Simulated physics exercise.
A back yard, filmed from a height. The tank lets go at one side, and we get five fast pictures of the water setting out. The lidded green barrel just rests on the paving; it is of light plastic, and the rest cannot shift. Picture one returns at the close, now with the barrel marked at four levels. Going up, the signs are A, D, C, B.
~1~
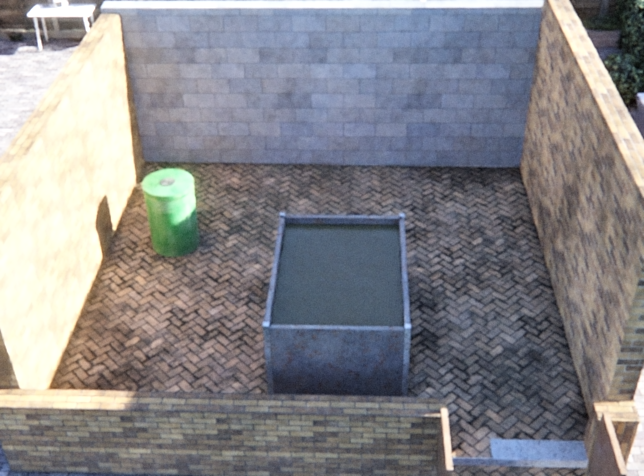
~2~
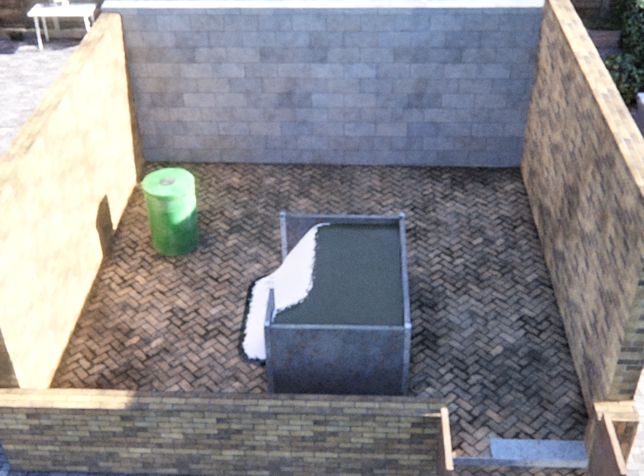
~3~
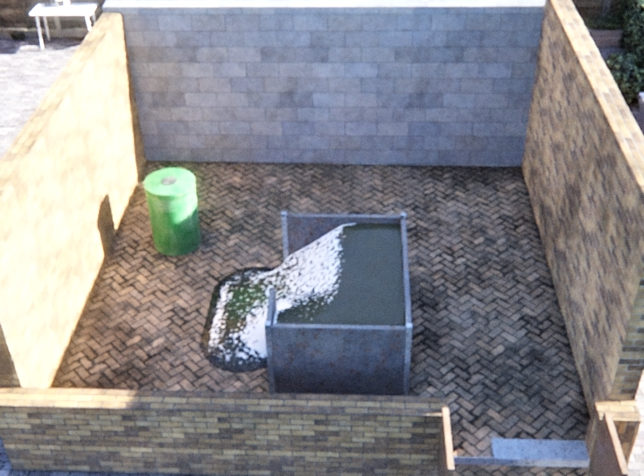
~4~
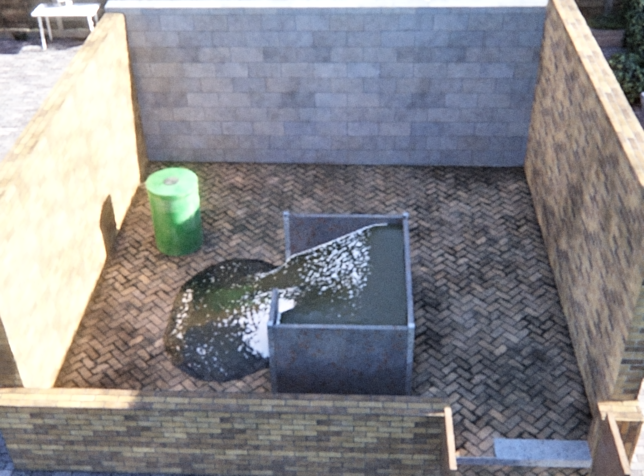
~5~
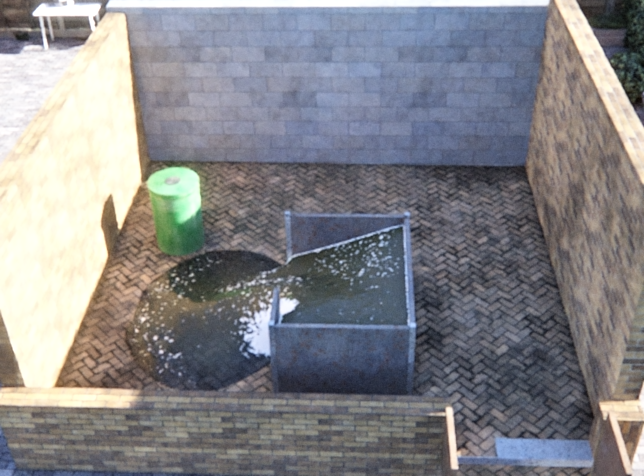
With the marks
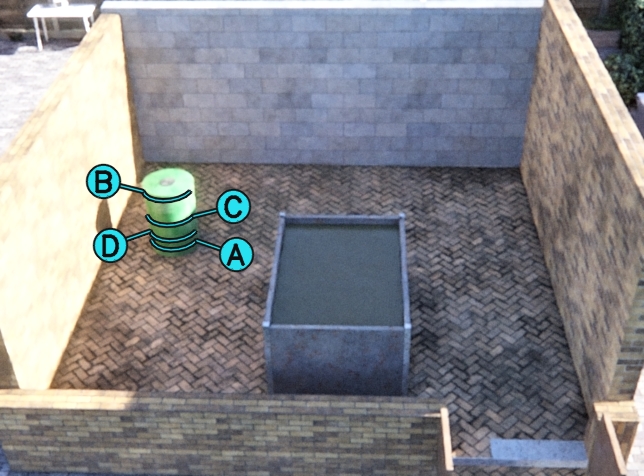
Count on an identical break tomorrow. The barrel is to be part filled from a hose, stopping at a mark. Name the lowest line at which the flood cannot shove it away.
Use level C.
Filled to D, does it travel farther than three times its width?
No, less.
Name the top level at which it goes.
The answer is D.
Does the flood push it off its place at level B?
No, that is safe.
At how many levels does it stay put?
Two of them.
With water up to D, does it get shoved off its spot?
Yes, it does.
On the marked copy, A at (170, 249); B at (163, 200); C at (167, 225); D at (169, 240); from the bottom up A, D, C, B.
Choosing A, it is pushed about 6 times its own width away.
Choosing B, it does not move.
Choosing C, it does not move.
Choosing D, it is pushed about twice its own width away.
